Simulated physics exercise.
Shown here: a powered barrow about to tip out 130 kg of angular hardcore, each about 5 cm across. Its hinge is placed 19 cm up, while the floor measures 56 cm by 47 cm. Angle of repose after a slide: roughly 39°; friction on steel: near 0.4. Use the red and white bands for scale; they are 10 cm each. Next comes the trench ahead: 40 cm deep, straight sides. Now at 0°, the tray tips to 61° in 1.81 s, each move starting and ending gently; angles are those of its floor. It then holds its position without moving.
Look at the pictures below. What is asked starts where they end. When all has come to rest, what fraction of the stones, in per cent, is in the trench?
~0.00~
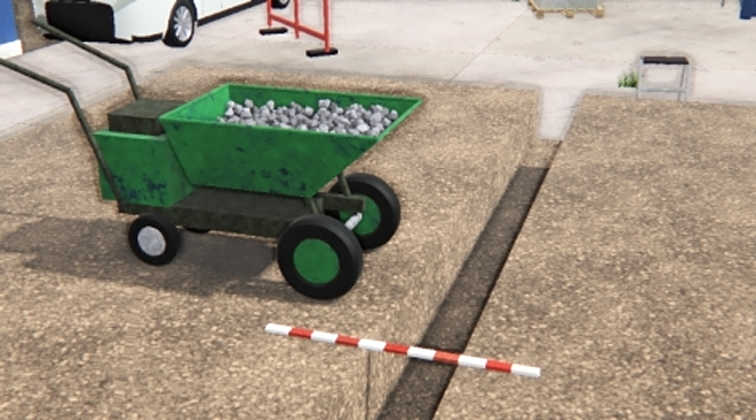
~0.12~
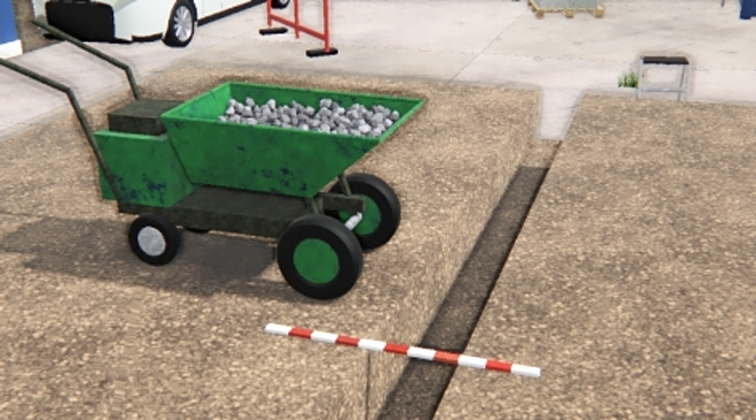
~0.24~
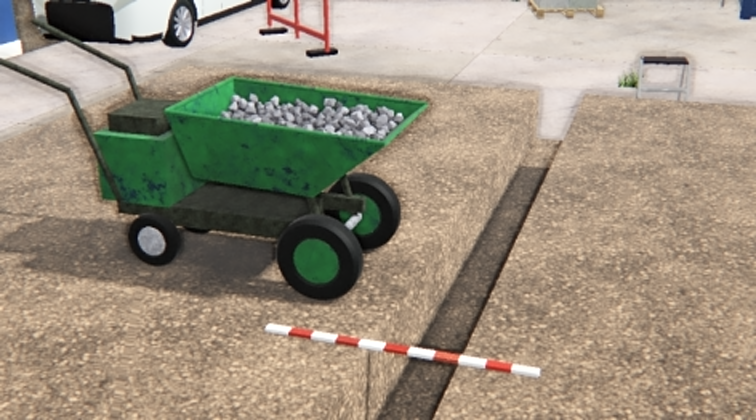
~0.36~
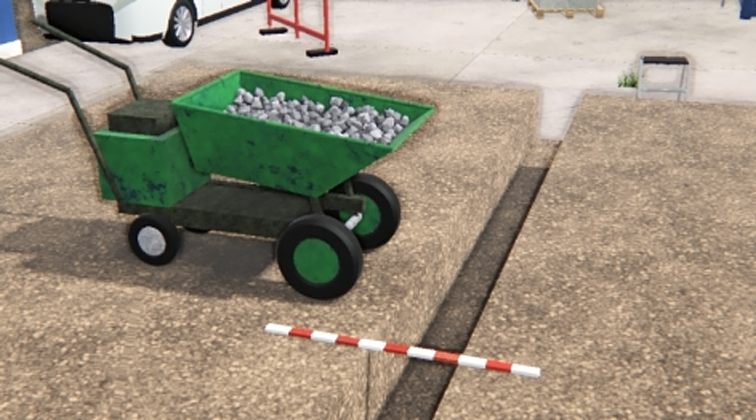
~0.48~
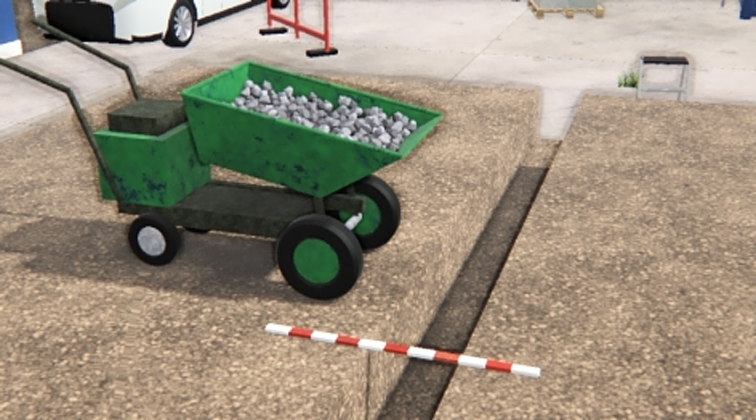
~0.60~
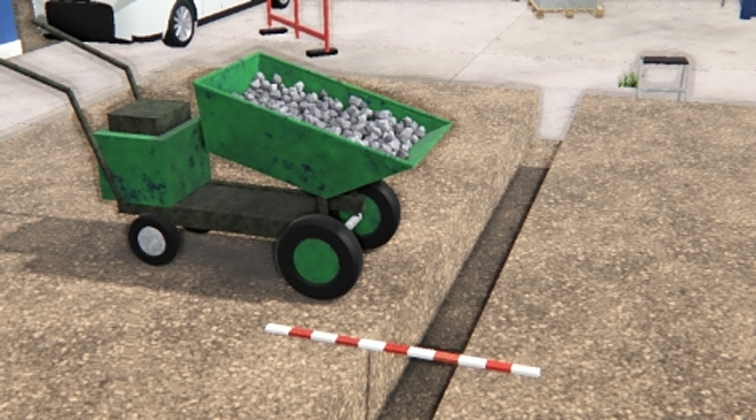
At the end about 42 per cent of the stones are there.
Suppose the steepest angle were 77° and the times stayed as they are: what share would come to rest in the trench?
Roughly 15 percent.
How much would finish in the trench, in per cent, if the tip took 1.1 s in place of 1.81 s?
I'd put it at some 35 in a hundred.
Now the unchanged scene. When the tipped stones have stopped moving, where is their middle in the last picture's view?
About (490, 288).
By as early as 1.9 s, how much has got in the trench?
About 5%.
After 1.4 s the floor is at 52°; 100 % in the tray; the foremost stones are at (458, 215).
After 1.9 s the floor is at 61°; 85 % in the tray, 3 % in the trench, 12 % past the trench; the foremost stones are at (530, 293).
After 2.3 s the floor is at 61°; 55 % in the tray, 7 % in the trench, 37 % past the trench; the foremost stones are at (605, 305).
After 4.2 s the floor is at 61°; 16 % in the tray, 42 % in the trench, 42 % past the trench; the foremost stones are at (653, 312).
